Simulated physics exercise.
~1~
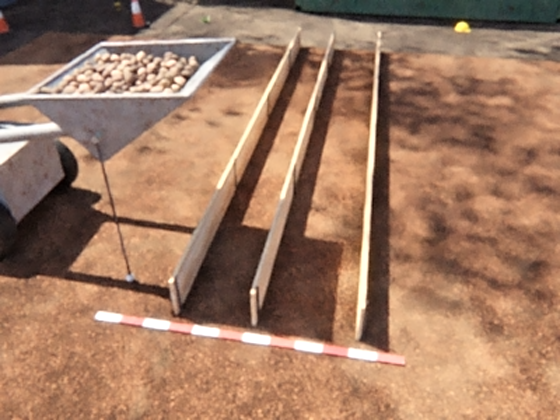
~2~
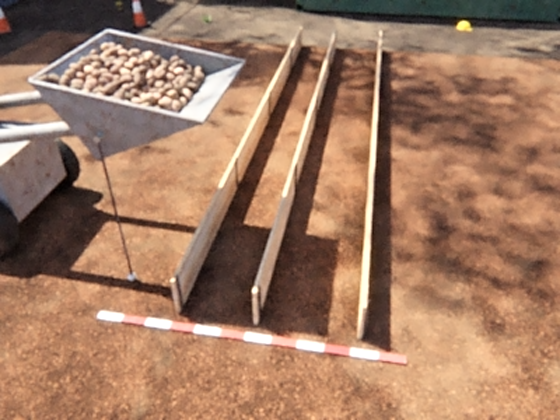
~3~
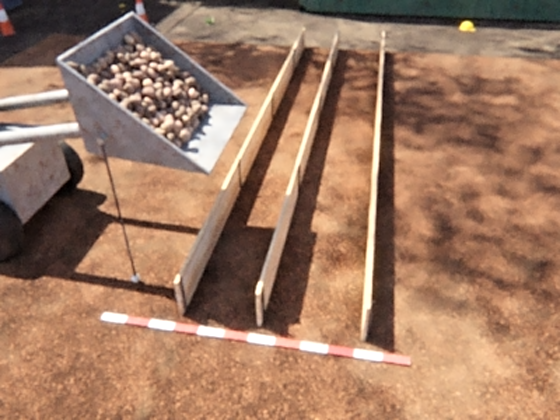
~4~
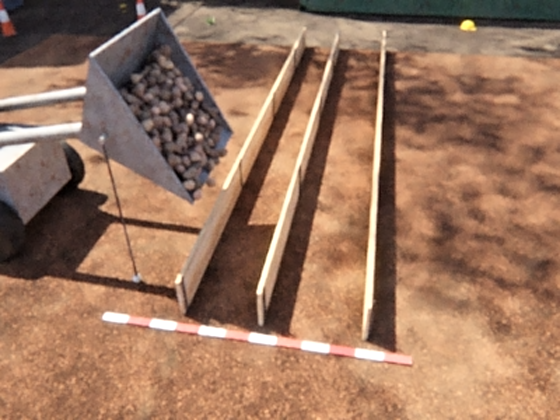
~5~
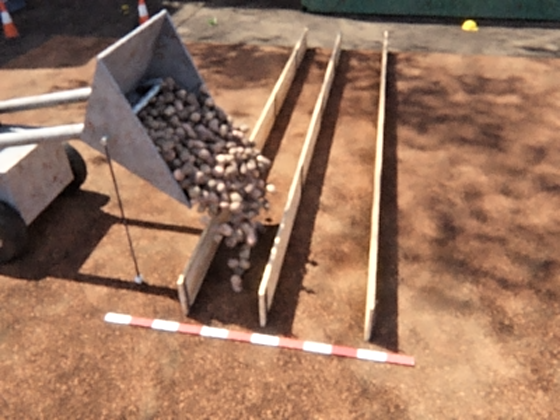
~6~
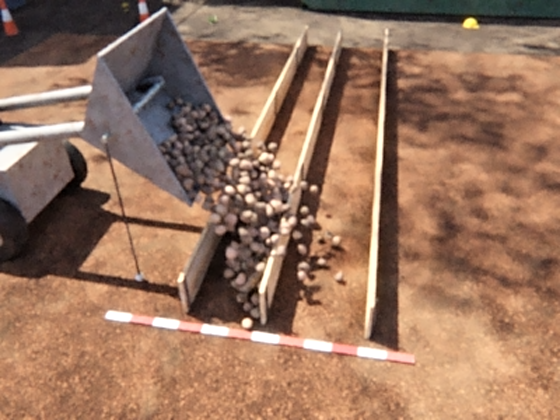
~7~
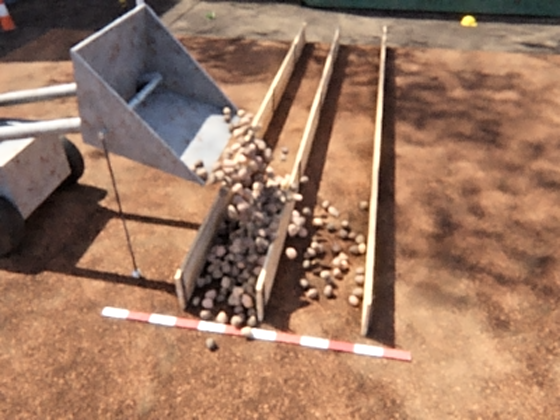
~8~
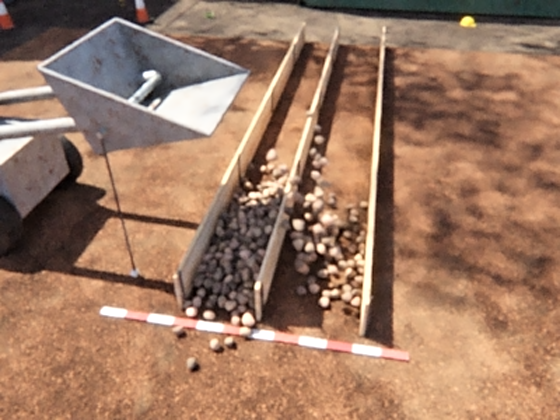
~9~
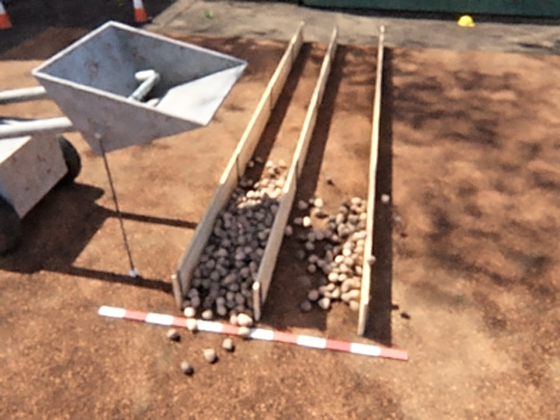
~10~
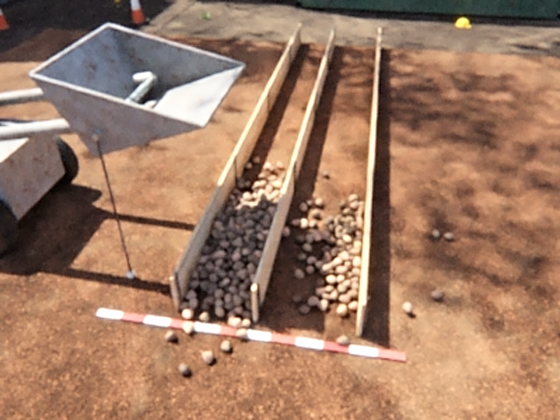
A metal bucket tips brown stones between wooden planks, then swings back up empty.
